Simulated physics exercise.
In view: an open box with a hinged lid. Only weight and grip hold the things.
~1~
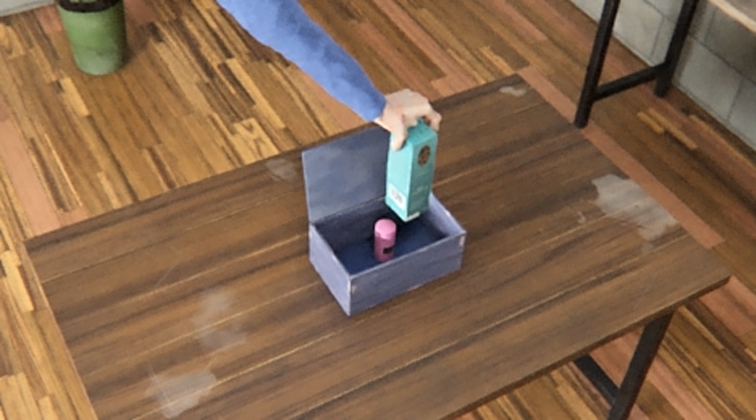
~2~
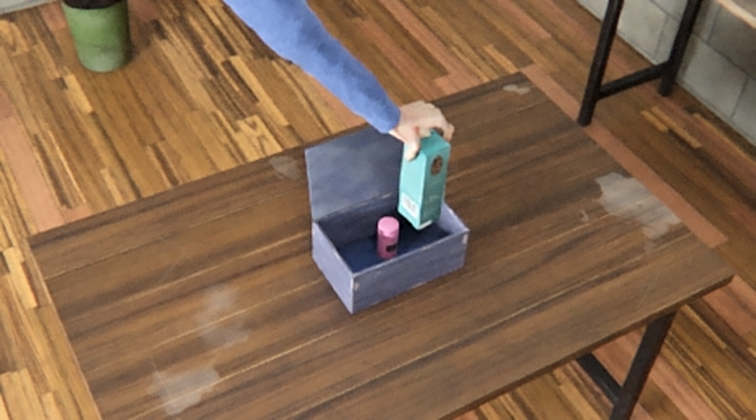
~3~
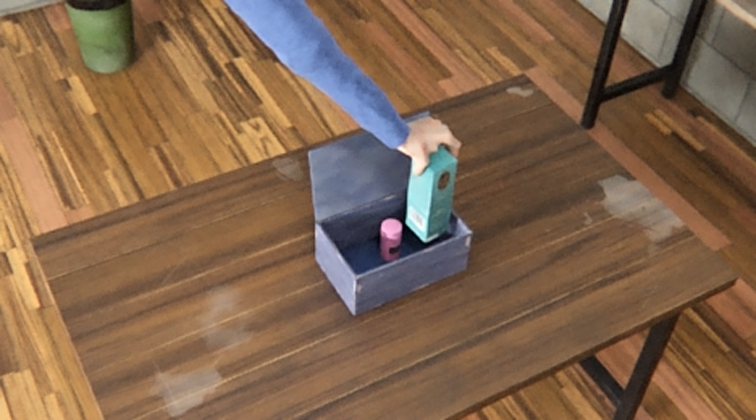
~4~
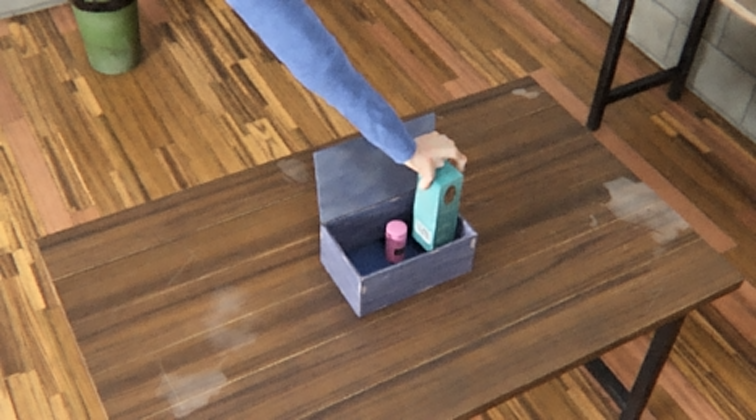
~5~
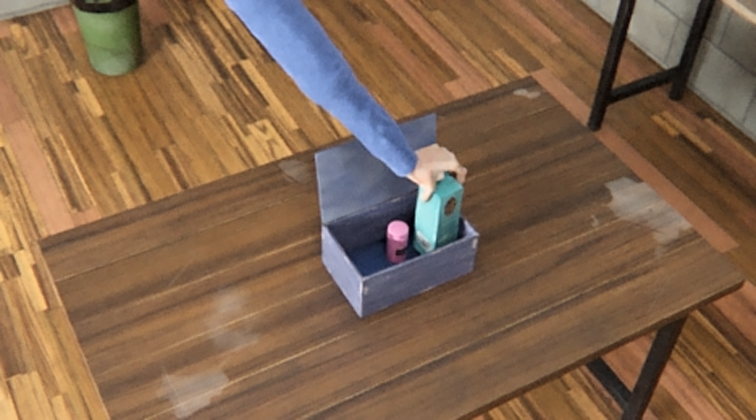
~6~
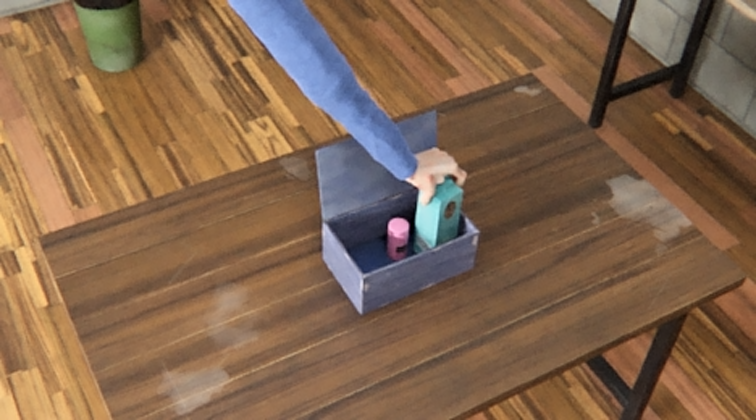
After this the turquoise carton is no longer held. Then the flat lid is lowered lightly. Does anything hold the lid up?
Here the lid is held up.
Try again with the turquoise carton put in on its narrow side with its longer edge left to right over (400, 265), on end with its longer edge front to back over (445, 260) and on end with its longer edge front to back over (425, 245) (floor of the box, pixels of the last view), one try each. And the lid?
In the first case it sits on the rim; in the second case it will not close; in the third case it is held up.
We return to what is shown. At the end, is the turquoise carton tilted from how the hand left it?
The turquoise carton stays as placed.
Then, 1.10 s past the last view, lid starting down.
Then, 1.50 s past the last view, lid 65° above the rim.
Then, 2.30 s past the last view, lid 57° above the rim.
Then, 4.40 s past the last view, turquoise carton resting near (436, 220).
Finally, lid 57° above the rim; both still in place. Final places as the last picture's camera would see them, turquoise carton near (436, 219).
